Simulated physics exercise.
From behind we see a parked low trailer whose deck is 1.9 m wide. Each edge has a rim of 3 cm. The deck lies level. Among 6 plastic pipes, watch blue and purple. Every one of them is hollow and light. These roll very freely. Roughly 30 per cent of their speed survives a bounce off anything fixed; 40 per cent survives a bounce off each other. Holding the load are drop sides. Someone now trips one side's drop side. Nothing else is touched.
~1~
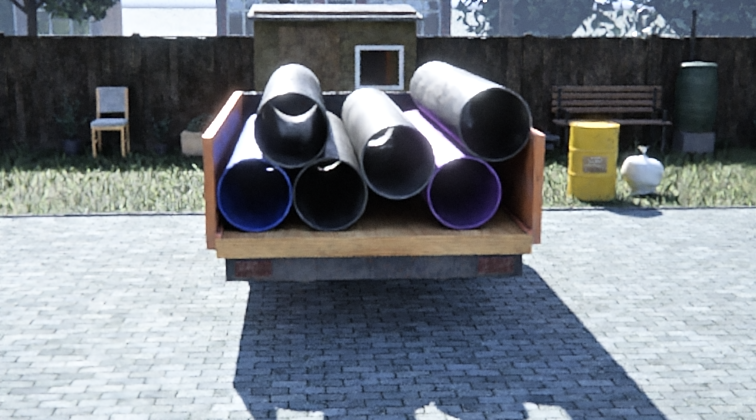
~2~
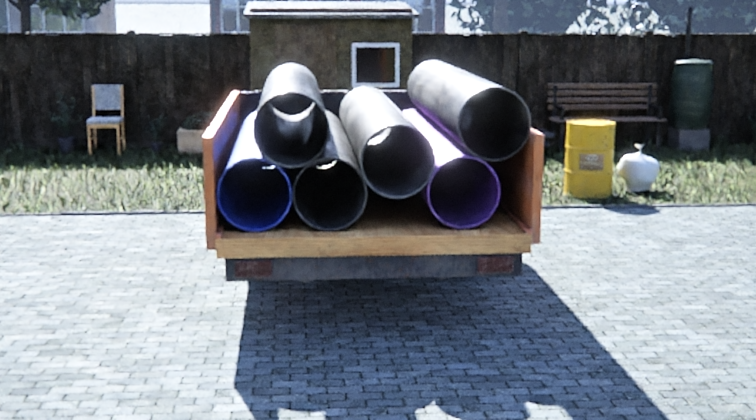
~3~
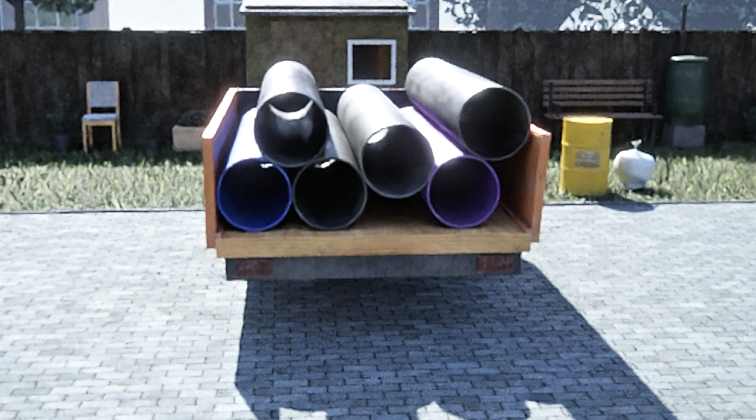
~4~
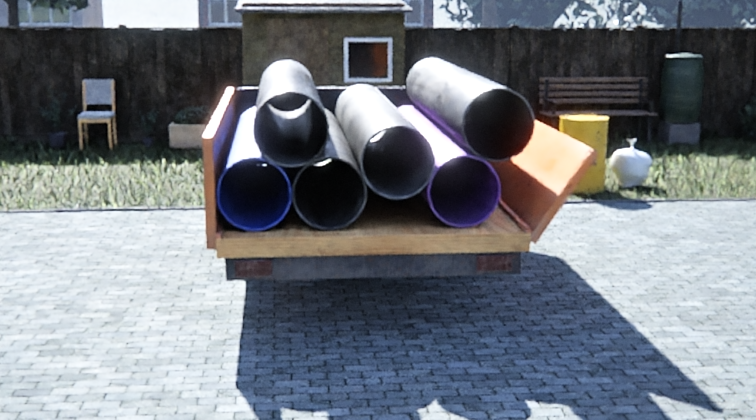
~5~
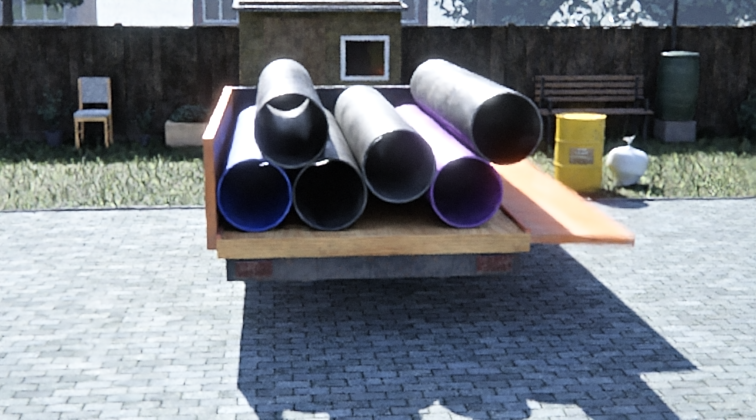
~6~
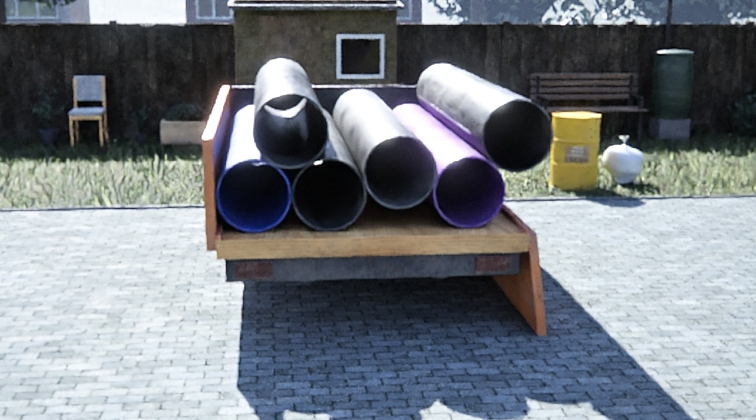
On a paved yard in front of a dark fence, a low trailer seen from behind carries six stacked pipes between upright orange side boards. The right board tilts outward and swings down until it hangs below the deck, while the upper right pipe shifts slightly to the right.
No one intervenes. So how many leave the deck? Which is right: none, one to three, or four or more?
The right one is one to three.
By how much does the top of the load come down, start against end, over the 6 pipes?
0 cm.
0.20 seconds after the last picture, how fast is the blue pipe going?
Estimate: Some 0.0 m/s.
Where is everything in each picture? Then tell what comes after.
In the first picture, blue at (254, 196), purple at (465, 193); both sides upright; the deck is level; 3 of the 6 make up the bottom layer.
In the second picture, blue at (254, 196), purple at (464, 193); both sides upright.
In the third picture, blue at (254, 195), purple at (464, 192); right board out by 5°, tip at (545, 140).
In the fourth picture, blue at (254, 195), purple at (465, 192); right board out by 35°, tip at (591, 156).
In the fifth picture, blue at (255, 196), purple at (467, 192); right board out by 95°, tip at (628, 241).
In the sixth picture, blue at (254, 197), purple at (470, 193); right board out by 170°, tip at (541, 329).
Then, 0.2 s after the last picture, blue is on the deck, 25 cm from the left edge; purple is on the deck, 30 cm from the right edge, rolling right; 1 off so far.
Then, 0.3 s after the last picture, purple is on the deck, 25 cm from the right edge, rolling right; no change for blue; 1 off so far.
Then, 0.4 s after the last picture, no change for blue, purple; 1 off so far.
Then, 0.5 s after the last picture, purple is on the deck, 20 cm from the right edge, rolling right; no change for blue; 1 off so far.
At rest (3.3 s after the last picture), blue is on the deck, 25 cm from the left edge; purple is on the deck, 25 cm from the right edge; 1 off so far.
